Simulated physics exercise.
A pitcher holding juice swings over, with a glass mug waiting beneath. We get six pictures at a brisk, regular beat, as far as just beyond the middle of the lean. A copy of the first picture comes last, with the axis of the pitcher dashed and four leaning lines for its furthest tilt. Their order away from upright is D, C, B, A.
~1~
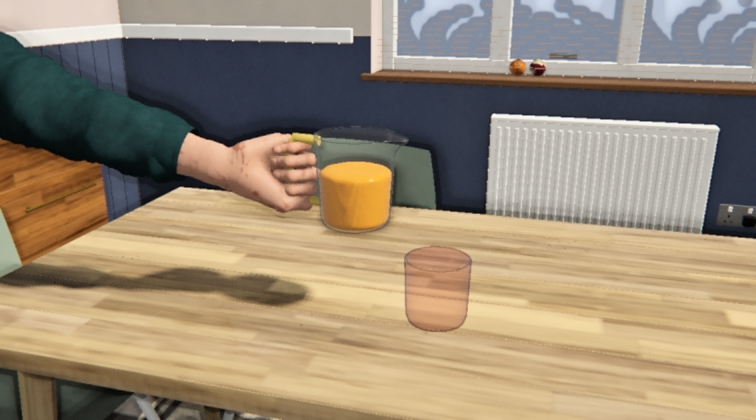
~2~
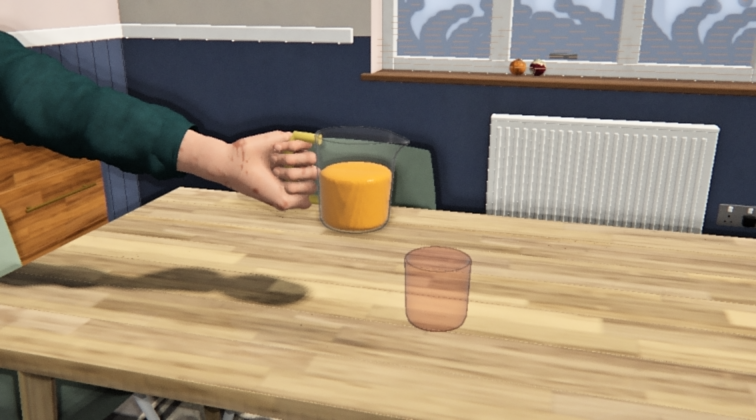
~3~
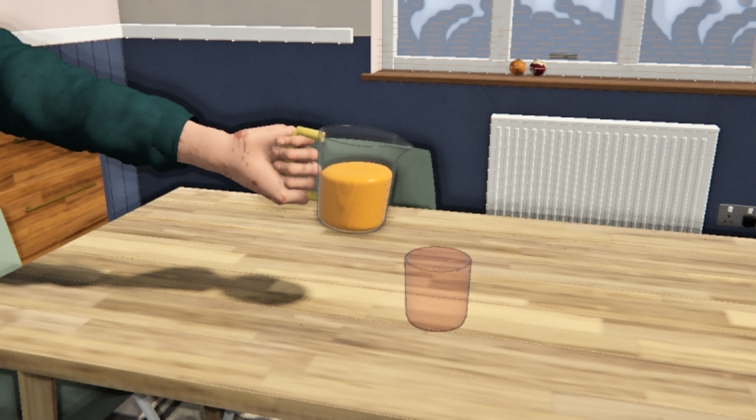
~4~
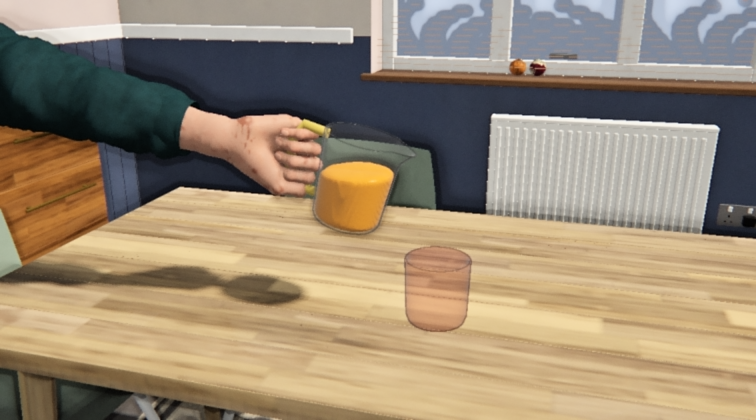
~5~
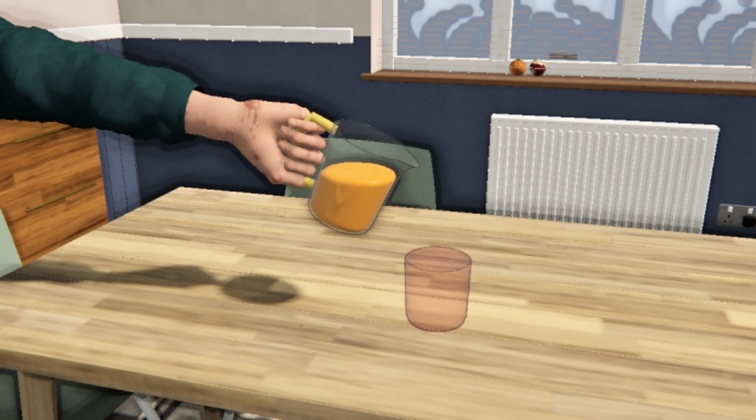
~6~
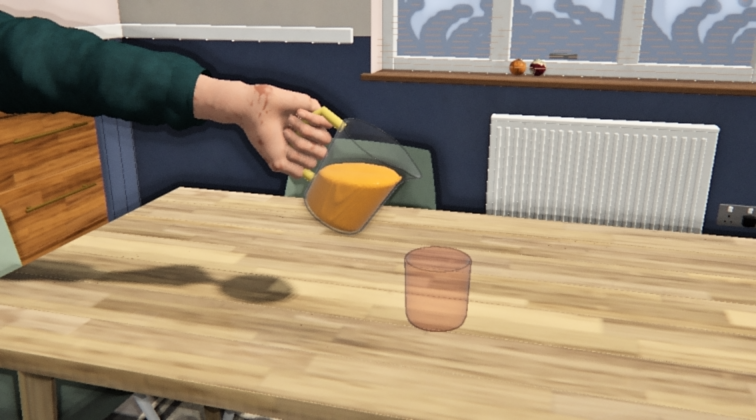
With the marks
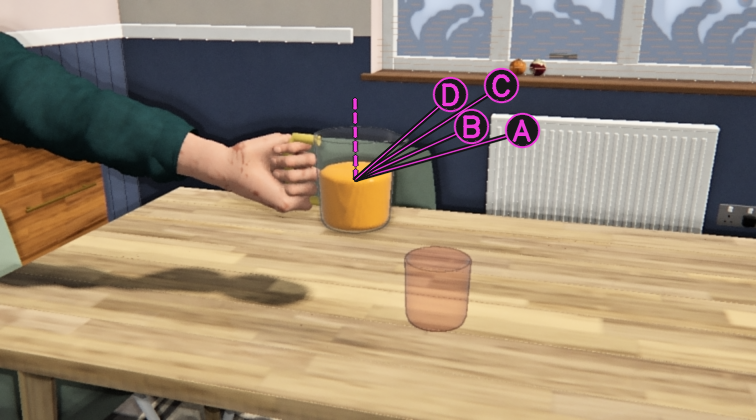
A hand in a dark green sleeve holds a clear pitcher of orange juice upright above a wooden table, behind and to the left of an empty pinkish glass. The hand then tilts the pitcher steadily to the right, and the juice shifts toward its lip while the glass stays still.
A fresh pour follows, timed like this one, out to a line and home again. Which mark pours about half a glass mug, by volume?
Use tilt A.
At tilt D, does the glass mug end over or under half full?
Under.
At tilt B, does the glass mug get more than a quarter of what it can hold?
Yes, it does.
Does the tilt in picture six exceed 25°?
Yes.
On the marked copy, A at (506, 136); B at (456, 134); C at (487, 95); D at (438, 106).
With A, the glass mug ends with about 52 % of what it can hold.
With B, the glass mug ends with about 34 % of what it can hold.
With C, the glass mug ends with about 18 % of what it can hold.
With D, the glass mug ends with about 7 % of what it can hold.
